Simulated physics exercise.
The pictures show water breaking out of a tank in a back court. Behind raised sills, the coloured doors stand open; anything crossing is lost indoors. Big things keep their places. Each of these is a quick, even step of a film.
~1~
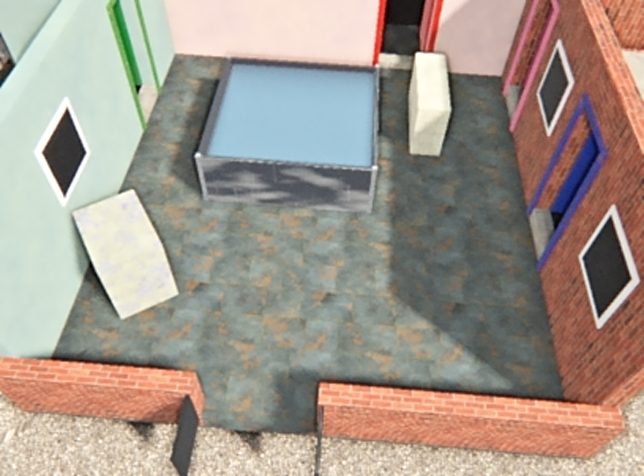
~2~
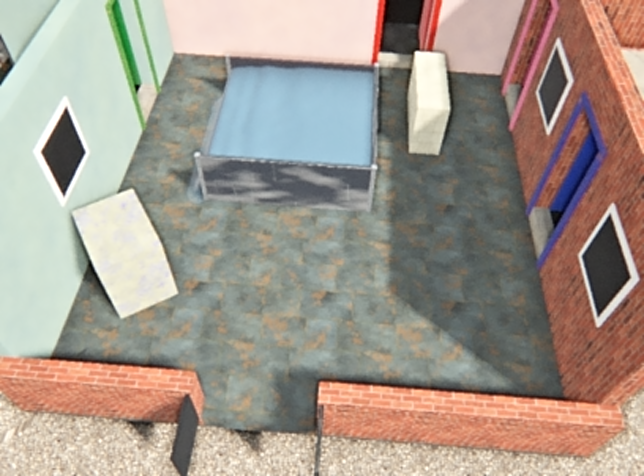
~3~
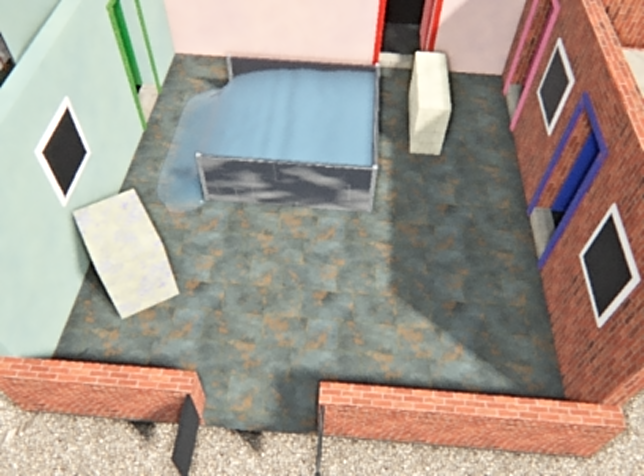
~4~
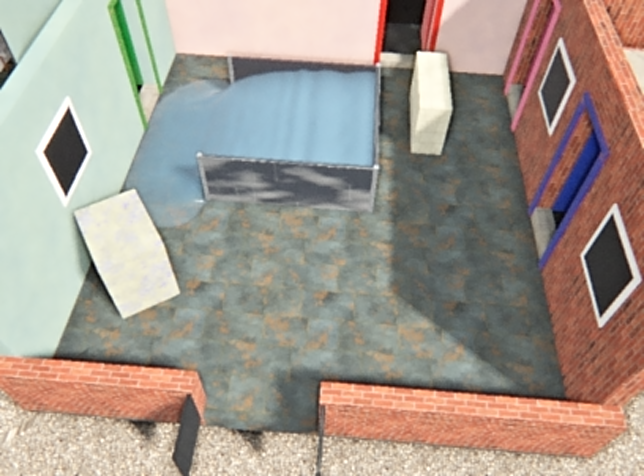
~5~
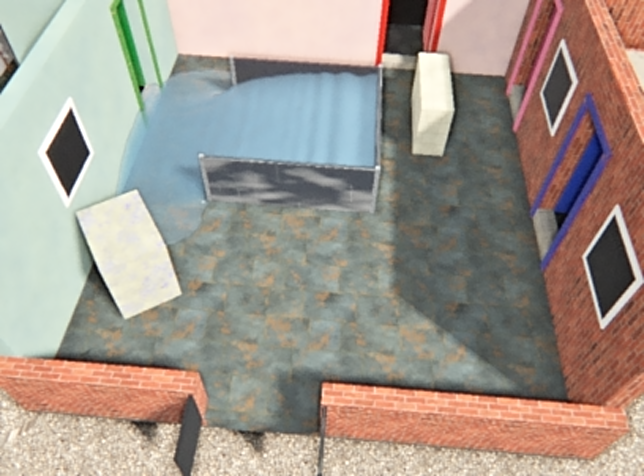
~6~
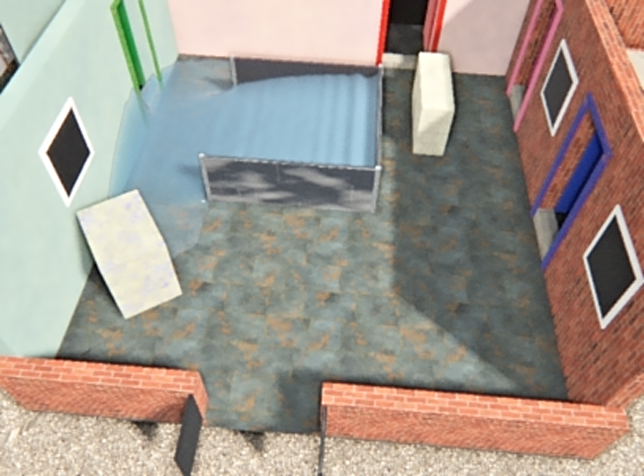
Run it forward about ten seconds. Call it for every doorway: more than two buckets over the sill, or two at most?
My call: The blue door two at most; the green door more than two; the pink door two at most; the red door two at most.
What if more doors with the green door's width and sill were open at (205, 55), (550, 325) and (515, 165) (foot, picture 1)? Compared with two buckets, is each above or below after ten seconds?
In order: Tops the limit, stays within it, stays within it.
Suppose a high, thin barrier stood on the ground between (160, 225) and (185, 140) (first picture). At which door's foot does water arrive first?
First comes the one in green.
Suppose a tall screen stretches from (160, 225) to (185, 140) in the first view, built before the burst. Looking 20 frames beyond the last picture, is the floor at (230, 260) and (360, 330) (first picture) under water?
Soaked, soaked.
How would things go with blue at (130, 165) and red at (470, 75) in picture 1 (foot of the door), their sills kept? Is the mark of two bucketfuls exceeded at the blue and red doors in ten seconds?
I reckon the blue door breaks the limit, and the red door breaks the limit.
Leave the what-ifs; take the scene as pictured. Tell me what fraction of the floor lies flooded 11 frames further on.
I'd estimate some 35 per cent.
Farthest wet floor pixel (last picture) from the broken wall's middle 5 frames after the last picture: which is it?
I reckon the front has reached (51, 370) by then.
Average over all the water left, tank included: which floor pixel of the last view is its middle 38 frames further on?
I'd put it at around (326, 182).
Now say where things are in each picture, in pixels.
In the first frame, the tank at (295, 112) is whole and still.
In the second frame, water pours out at (220, 130) and has run to (200, 202).
In the third frame, water pours out at (222, 134) and has run to (176, 209).
In the fourth frame, water pours out at (223, 135) and has run to (157, 220).
In the fifth frame, water pours out at (225, 137) and has run to a hidden place.
In the sixth frame, the front is at a hidden place, out from the gap at (226, 137).
A moment on, water covers 20 % of the floor; the blue door not reached, the green door far over two buckets in, the pink door not reached, the red door not reached.
Next, water covers 35 % of the floor; the blue door not reached, the green door far over two buckets in, the pink door not reached, the red door not reached.
Then, water covers 75 % of the floor; the blue door not reached, the green door far over two buckets in, the pink door wet at the sill, nothing in, the red door wet at the sill, nothing in.
Later, water covers 95 % of the floor; the blue door wet at the sill, nothing in, the green door far over two buckets in, the pink door wet at the sill, nothing in, the red door wet at the sill, nothing in.
In the end, water covers 100 % of the floor; the blue door wet at the sill, nothing in, the green door far over two buckets in, the pink door wet at the sill, nothing in, the red door under two buckets in.
